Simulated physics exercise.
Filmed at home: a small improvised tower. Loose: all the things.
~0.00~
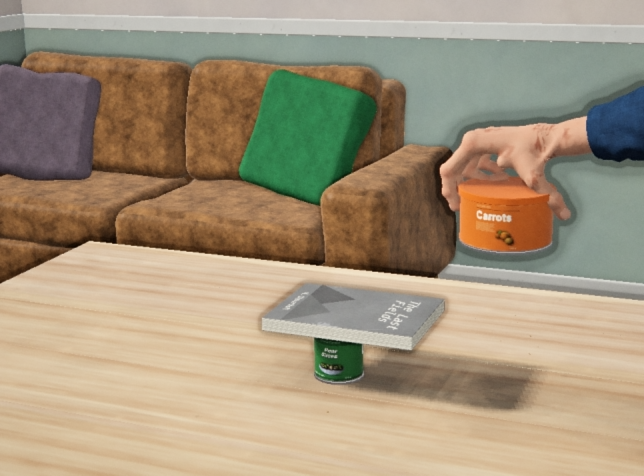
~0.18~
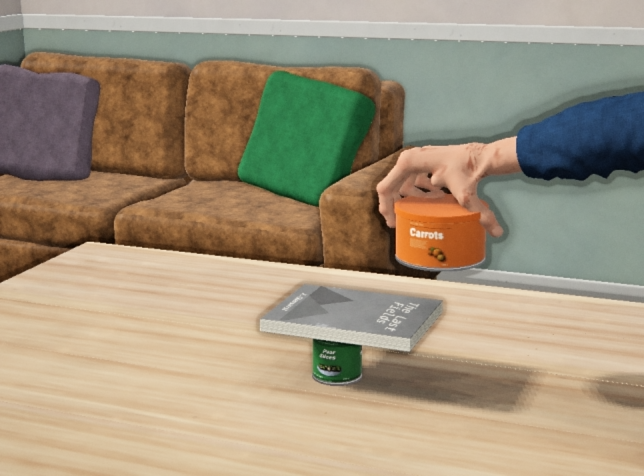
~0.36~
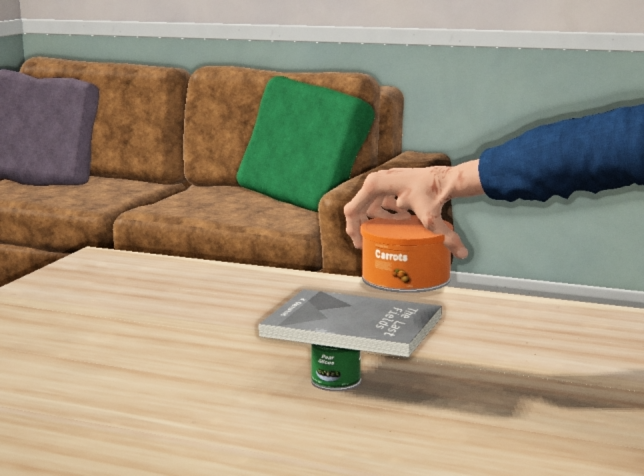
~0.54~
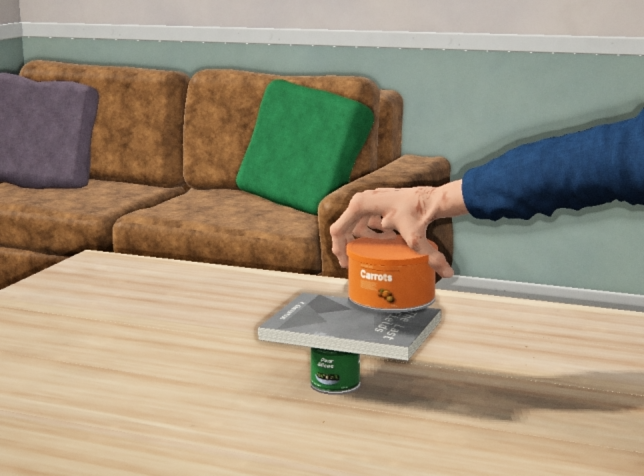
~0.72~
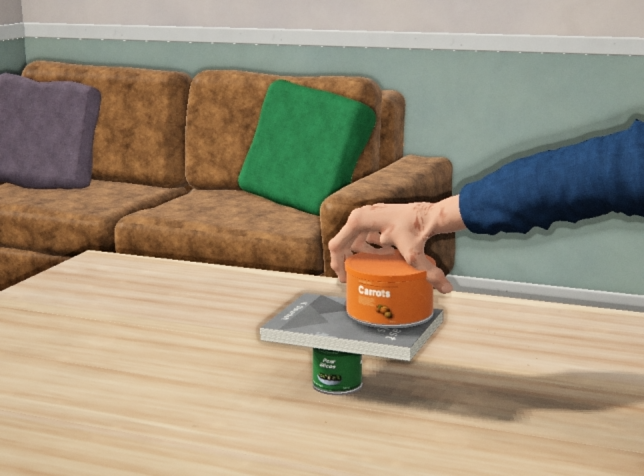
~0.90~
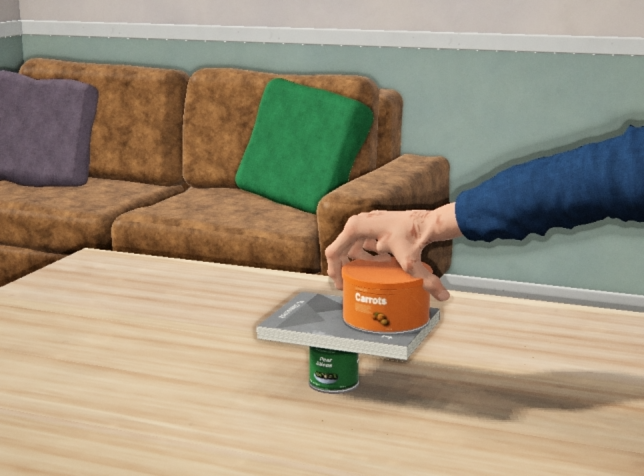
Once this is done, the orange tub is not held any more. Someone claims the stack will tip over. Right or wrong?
Right, it tips over.
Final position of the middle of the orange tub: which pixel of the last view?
It finishes at about (477, 363).
After 1.30 s, orange tub now fallen; grey book turned 53° from how it was put.
After 1.50 s, grey book turned 32° from how it was put; green tin shifted a little.
In the end (3.5 s), fallen, orange tub and grey book; green tin unmoved. At the end, from the last picture's camera, orange tub near (477, 363). The stack loses its balance.
